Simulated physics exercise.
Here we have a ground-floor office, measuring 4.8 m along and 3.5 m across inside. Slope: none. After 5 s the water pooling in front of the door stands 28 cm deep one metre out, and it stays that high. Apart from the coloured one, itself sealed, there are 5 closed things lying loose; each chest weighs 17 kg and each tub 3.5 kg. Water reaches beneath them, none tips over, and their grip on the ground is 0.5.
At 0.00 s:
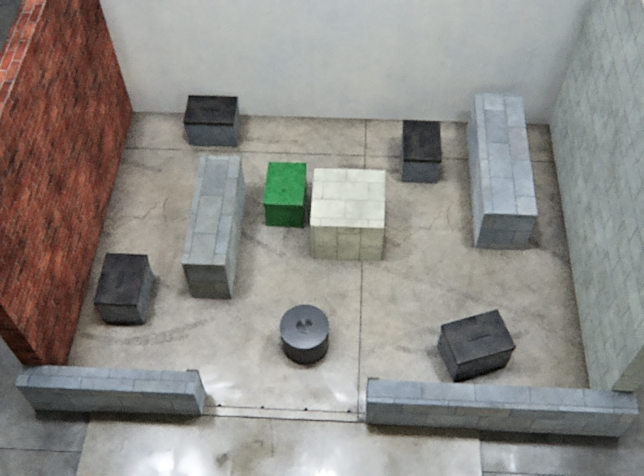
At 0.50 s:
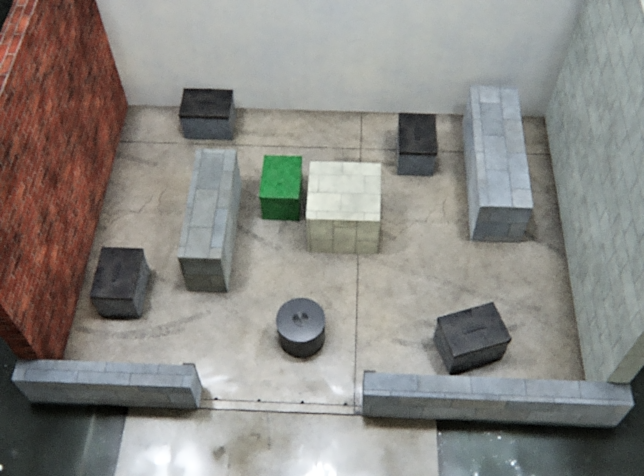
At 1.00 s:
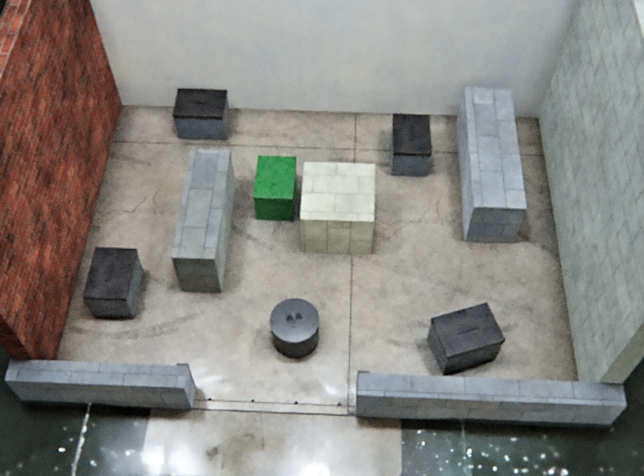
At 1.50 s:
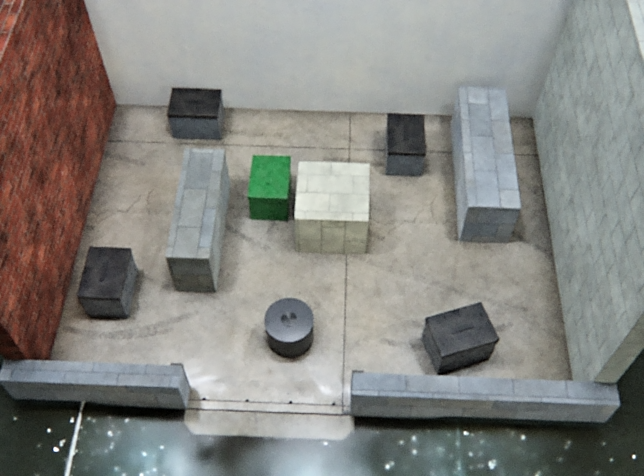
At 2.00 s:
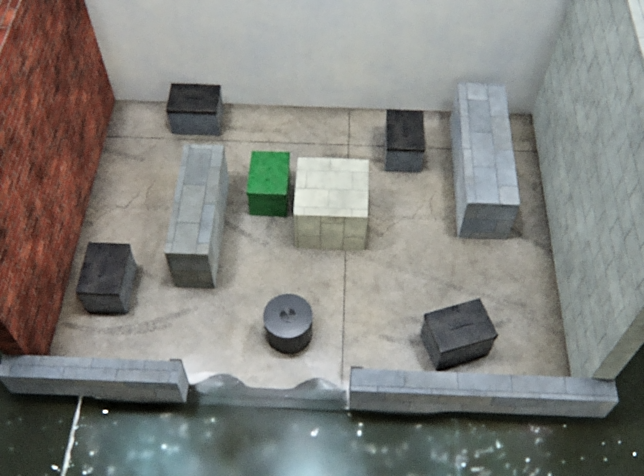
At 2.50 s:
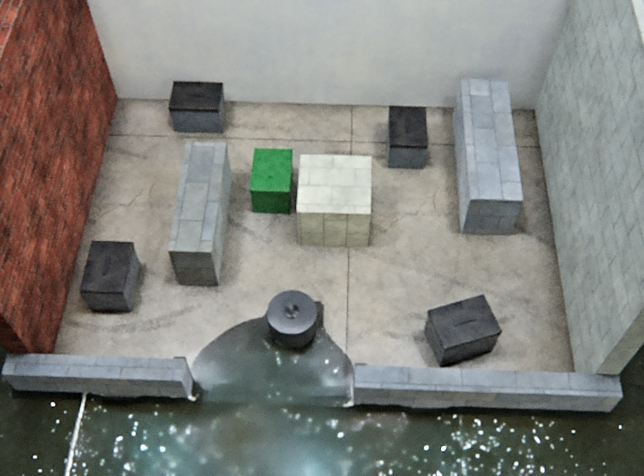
In a ground-floor office seen from above, a green chest, dark boxes and pale blocks stayed still while water gathered outside the front wall, then poured through the doorway gap and reached the round container.
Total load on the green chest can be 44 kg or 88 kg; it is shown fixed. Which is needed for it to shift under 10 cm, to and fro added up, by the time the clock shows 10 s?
I expect that only the higher weight holds it.
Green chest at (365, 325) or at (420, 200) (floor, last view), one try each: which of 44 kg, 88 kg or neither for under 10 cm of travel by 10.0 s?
In turn: The lighter mass suffices; the lighter mass suffices.
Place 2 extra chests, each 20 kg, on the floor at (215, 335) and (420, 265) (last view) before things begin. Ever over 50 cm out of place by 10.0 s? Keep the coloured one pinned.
First one: Beyond the limit; second one: Beyond the limit.
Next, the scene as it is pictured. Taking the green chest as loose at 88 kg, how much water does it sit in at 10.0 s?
Something like 17 centimetres.
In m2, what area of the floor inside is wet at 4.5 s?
I'd put it close to 5.5 m2.
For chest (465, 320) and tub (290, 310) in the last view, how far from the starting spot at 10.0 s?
In that order: 50 cm, 150 cm.
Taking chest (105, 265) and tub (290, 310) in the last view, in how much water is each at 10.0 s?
12 and 11 cm.
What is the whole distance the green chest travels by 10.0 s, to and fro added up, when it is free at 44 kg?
Roughly 60 cm.
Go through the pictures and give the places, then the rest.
In the first picture, the green chest at (285, 183) rests on the ground; water covers 0.0 m2; 0 of 6 have shifted.
In the second picture, the green chest at (281, 176), on the bottom; water covers 0.0 m2; 0 of 6 have shifted.
In the third picture, the green chest at (275, 177) rests on the ground; water covers 0.0 m2; 0 of 6 have shifted.
In the fourth picture, the green chest at (270, 176) rests on the ground; 0.0 m2 under water; 0 of 6 have shifted.
In the fifth picture, the green chest at (269, 172), on the bottom; water covers 0.0 m2; 0 of 6 have shifted.
In the sixth picture, the green chest at (271, 169), on the bottom; 0.6 m2 under water; 0 of 6 have shifted.
After 3.5 s the green chest would be 0 cm from its start with 44 kg and 0 cm from its start with 88 kg; 0 cm of water round it then.
After 4.5 s the green chest would be 0 cm from its start with 44 kg and 0 cm from its start with 88 kg; 7 cm of water round it then.
After 7.0 s the green chest would be 44 cm from its start with 44 kg and 0 cm from its start with 88 kg; 13 cm of water round it then.
After 10.0 s the green chest would be 55 cm from its start with 44 kg and 0 cm from its start with 88 kg; 17 cm of water round it then.
